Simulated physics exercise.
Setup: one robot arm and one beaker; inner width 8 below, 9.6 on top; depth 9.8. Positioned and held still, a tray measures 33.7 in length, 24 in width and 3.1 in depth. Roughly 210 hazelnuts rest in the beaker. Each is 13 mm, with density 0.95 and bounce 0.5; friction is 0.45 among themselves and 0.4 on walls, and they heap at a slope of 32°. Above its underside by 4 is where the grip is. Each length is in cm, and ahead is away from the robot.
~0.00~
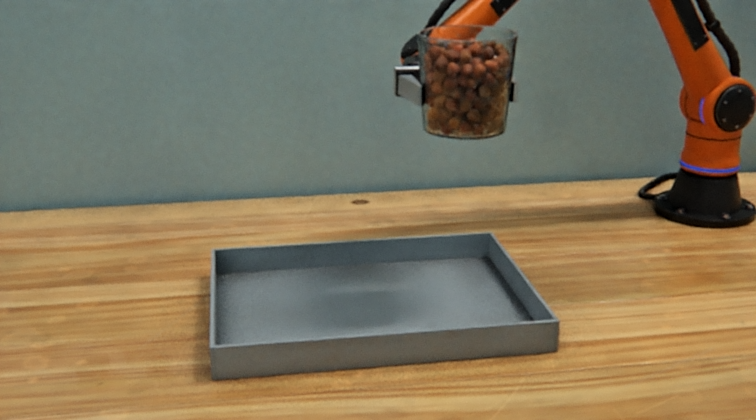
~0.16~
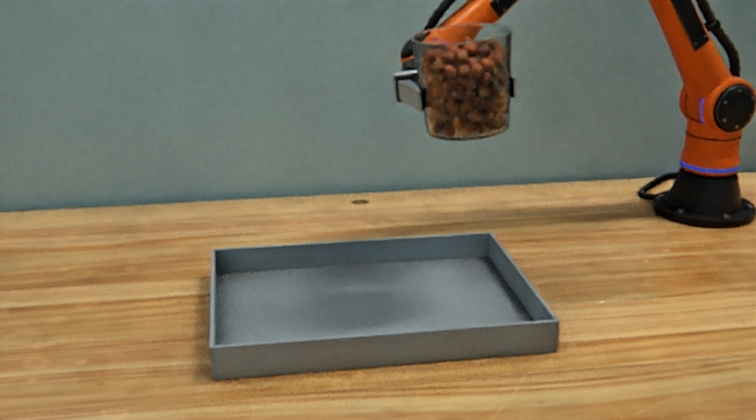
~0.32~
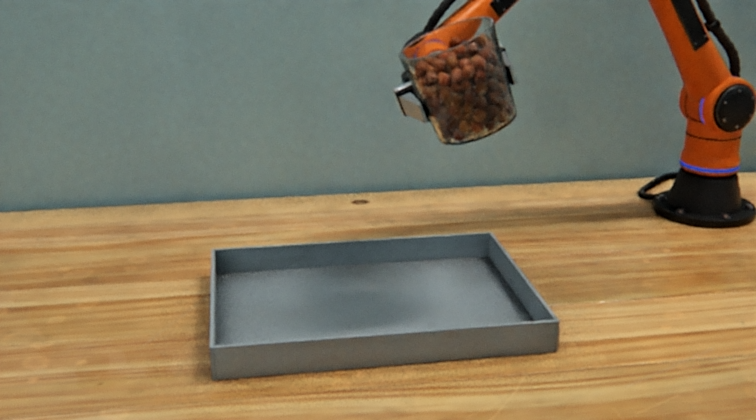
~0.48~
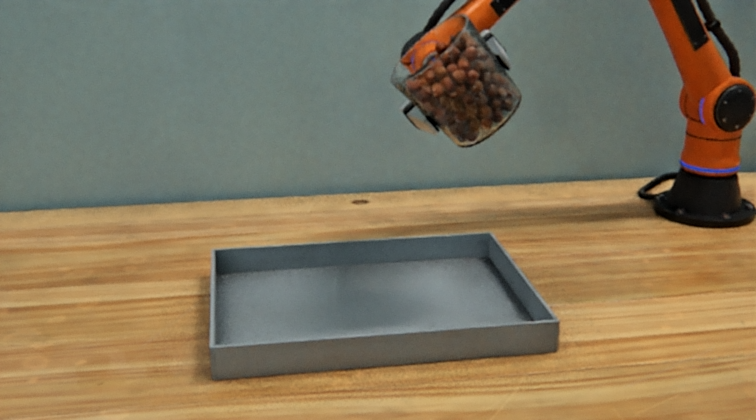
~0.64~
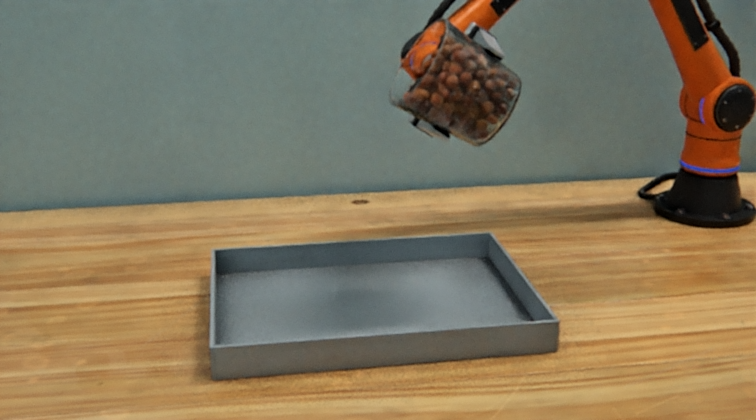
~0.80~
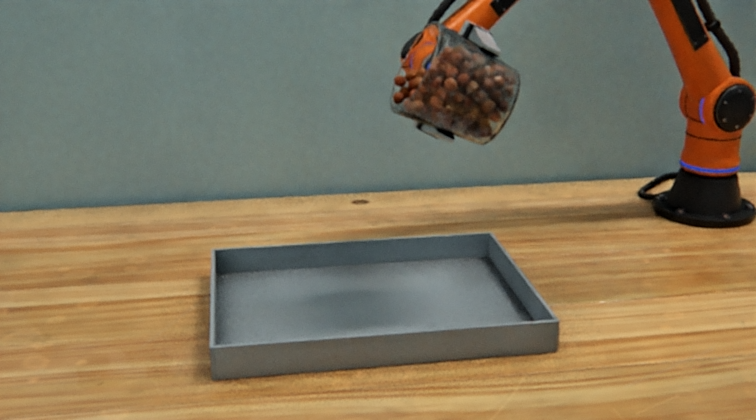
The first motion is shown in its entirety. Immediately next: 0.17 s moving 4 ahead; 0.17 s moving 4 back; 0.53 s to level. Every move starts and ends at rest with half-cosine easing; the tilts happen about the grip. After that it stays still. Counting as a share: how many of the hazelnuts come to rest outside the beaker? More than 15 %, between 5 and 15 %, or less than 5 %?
Between 5 and 15 %.
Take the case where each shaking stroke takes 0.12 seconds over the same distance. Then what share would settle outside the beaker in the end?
It would be some 25 %.
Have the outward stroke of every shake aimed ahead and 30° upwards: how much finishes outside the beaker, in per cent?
Roughly 10 percent of it.
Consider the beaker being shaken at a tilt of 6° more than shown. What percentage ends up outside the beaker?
Close to 15 in a hundred, I'd say.
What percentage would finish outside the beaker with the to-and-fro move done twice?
Result: Approximately 15 per cent.
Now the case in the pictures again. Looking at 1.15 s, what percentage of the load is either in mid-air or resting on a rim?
Around 6 percent of the load.
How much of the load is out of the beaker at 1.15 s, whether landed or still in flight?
I'd say some 5 percent.
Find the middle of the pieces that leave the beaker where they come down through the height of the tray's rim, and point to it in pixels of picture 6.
Close to pixel (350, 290).
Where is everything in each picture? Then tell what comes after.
The first picture shows beaker middle at (466, 83), level; upper third of the load around (467, 66), from x 430 to 505, top at y 45; 210 in the beaker.
The second picture shows beaker middle at (465, 83), tilted 6° forward; upper third of the load around (466, 65), from x 425 to 500, top at y 45.
The third picture shows beaker middle at (462, 84), tilted 22° forward; upper third of the load around (467, 67), from x 420 to 505, top at y 40.
The fourth picture shows beaker middle at (460, 86), tilted 41° forward; upper third of the load around (463, 67), from x 415 to 510, top at y 40.
The fifth picture shows beaker middle at (458, 87), tilted 57° forward; upper third of the load around (462, 70), from x 410 to 510, top at y 45.
The sixth picture shows beaker middle at (458, 88), tilted 63° forward; upper third of the load around (464, 73), from x 400 to 510, top at y 50; 210 in the beaker.
After 1.15 s, tilted 63° forward, highest piece 27 above the table; 196 in the beaker, 1 in the tray, 13 in flight or on a rim.
After 1.50 s, tilted 15° forward, highest piece 29 above the table; 193 in the beaker, 16 in the tray, 1 in flight or on a rim.
After 1.87 s, level, highest piece 30 above the table; 193 in the beaker, 17 in the tray.
After 2.92 s, level, highest piece 30 above the table; 193 in the beaker, 17 in the tray.
At rest, 193 in the beaker, 17 in the tray. That is 8 % outside the beaker.
